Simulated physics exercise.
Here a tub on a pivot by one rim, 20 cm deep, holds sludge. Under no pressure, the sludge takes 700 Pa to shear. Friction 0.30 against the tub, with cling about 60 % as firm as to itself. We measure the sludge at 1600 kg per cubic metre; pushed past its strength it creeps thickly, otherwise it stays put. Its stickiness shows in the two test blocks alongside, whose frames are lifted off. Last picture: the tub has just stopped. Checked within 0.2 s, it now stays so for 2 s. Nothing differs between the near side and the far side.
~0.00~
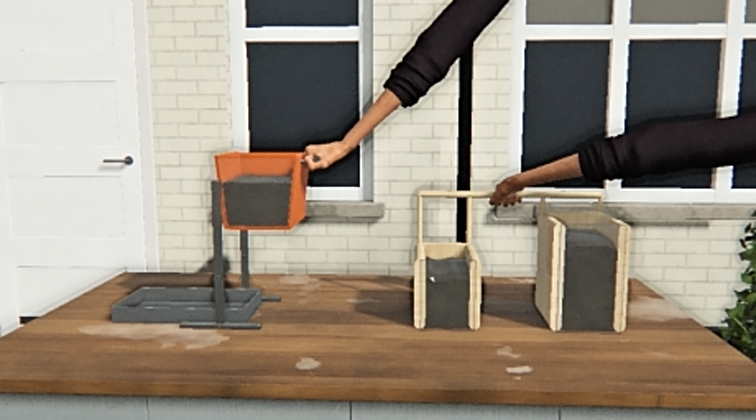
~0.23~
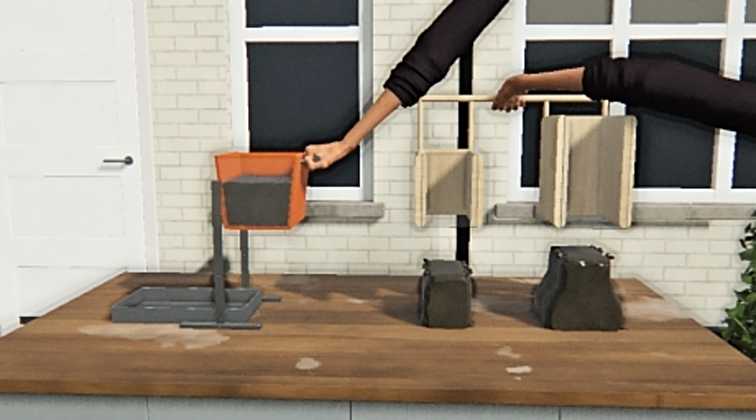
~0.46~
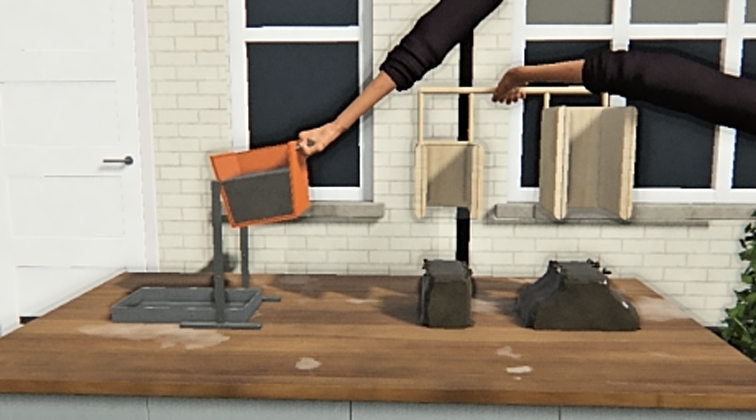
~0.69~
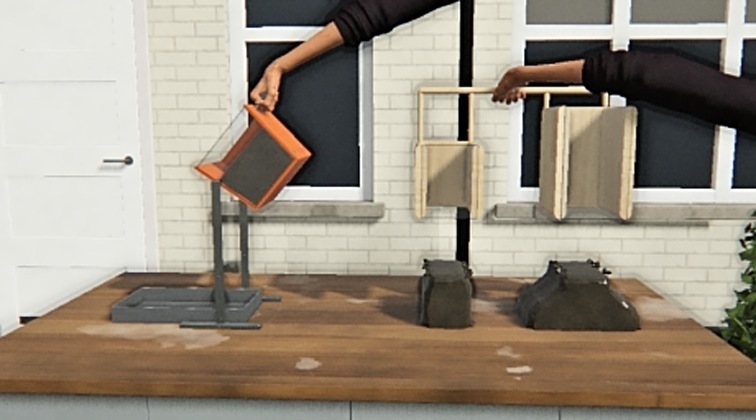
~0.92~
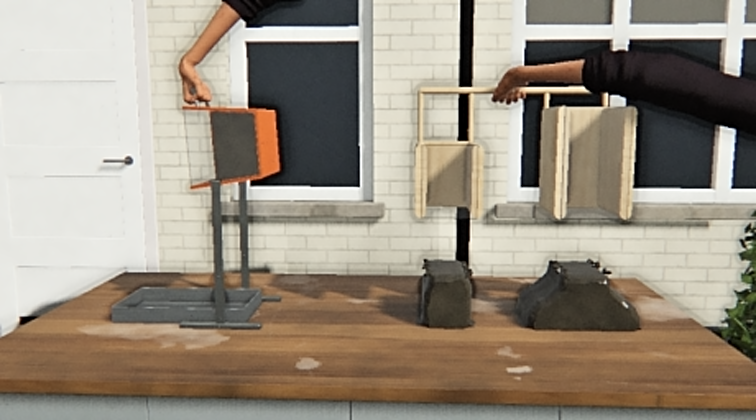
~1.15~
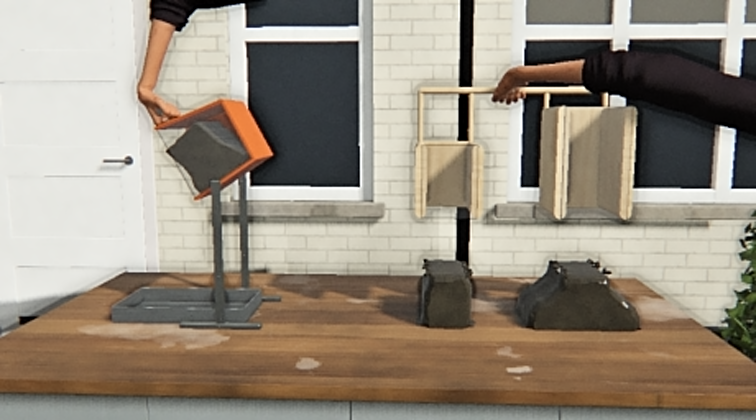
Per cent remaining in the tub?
Roughly 0 %.
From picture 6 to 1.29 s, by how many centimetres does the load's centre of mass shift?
The change is near 14 cm.
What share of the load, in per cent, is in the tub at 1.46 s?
Close to 0 in a hundred.
After 1.29 s, the tub is at 118 degrees and holds 30 %.
After 1.46 s, the tub is at 118 degrees and holds 0 %.
After 1.63 s, the tub is at 118 degrees and holds 0 %.
After 1.80 s, the tub is at 118 degrees and holds 0 %.
After 3.15 s, the tub is at 118 degrees and holds 0 %.
